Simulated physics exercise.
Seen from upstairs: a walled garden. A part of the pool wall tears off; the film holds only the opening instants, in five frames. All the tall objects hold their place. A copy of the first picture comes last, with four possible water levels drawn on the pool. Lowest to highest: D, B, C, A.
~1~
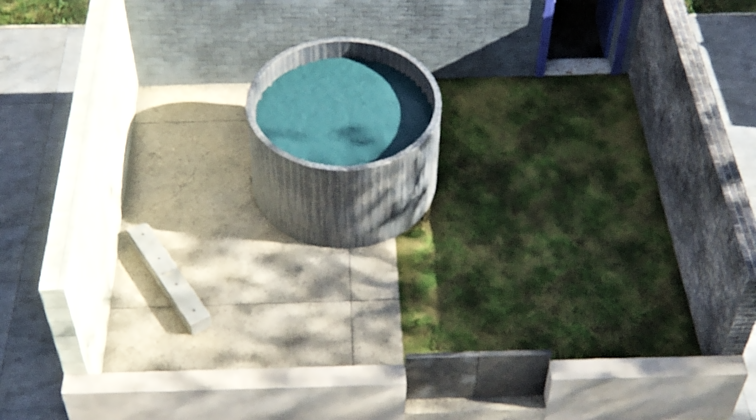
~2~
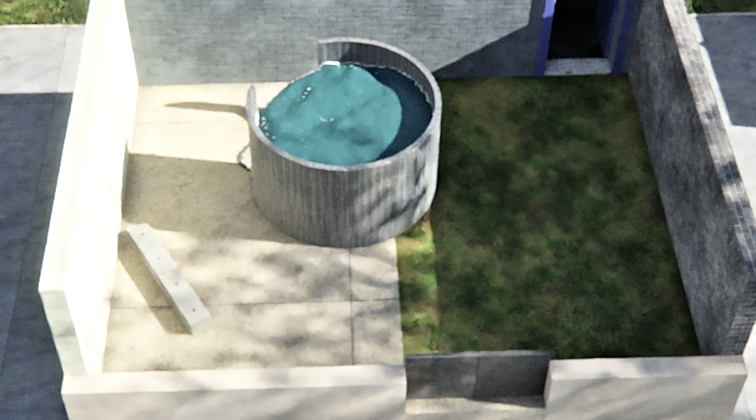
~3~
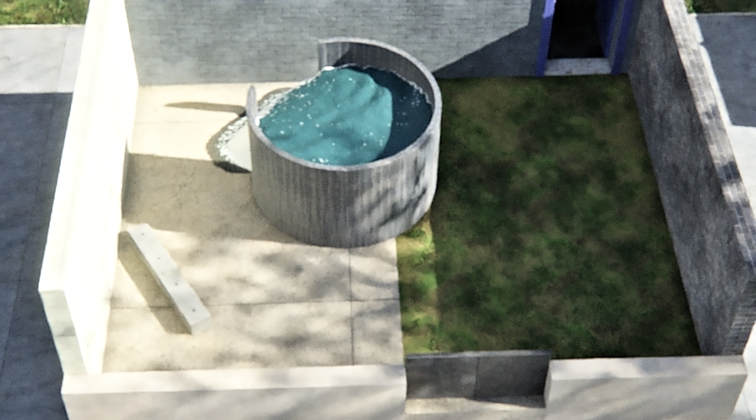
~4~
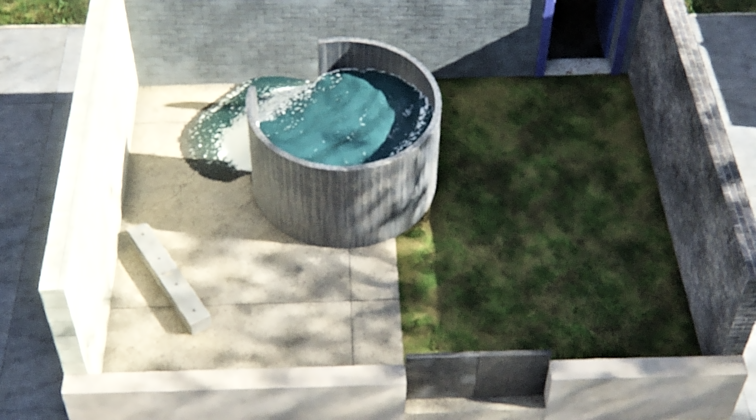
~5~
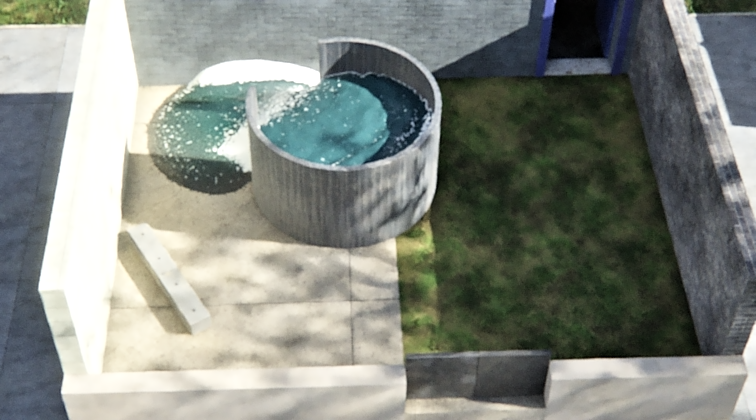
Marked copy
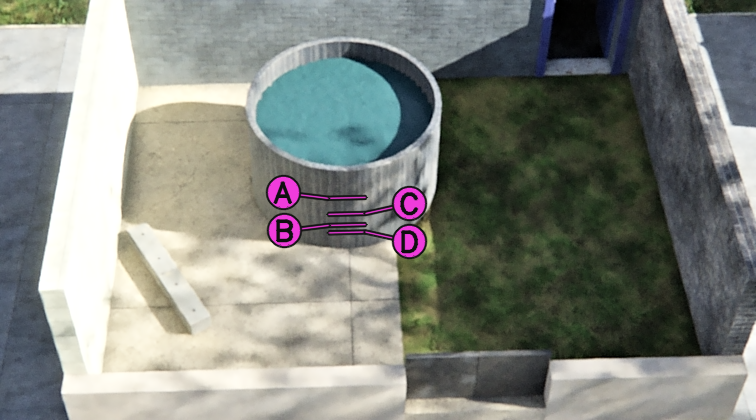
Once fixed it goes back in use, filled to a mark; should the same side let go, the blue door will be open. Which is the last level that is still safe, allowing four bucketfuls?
That is mark A.
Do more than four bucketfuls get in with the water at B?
No.
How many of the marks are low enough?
All of them.
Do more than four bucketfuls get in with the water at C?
No, not at all.
In magenta, A at (346, 197); B at (347, 225); C at (347, 213); D at (347, 232); from the bottom up D, B, C, A.
Choosing A, a bucket or two gets in.
Choosing B, nothing gets over.
Choosing C, nothing gets over.
Choosing D, nothing gets over.
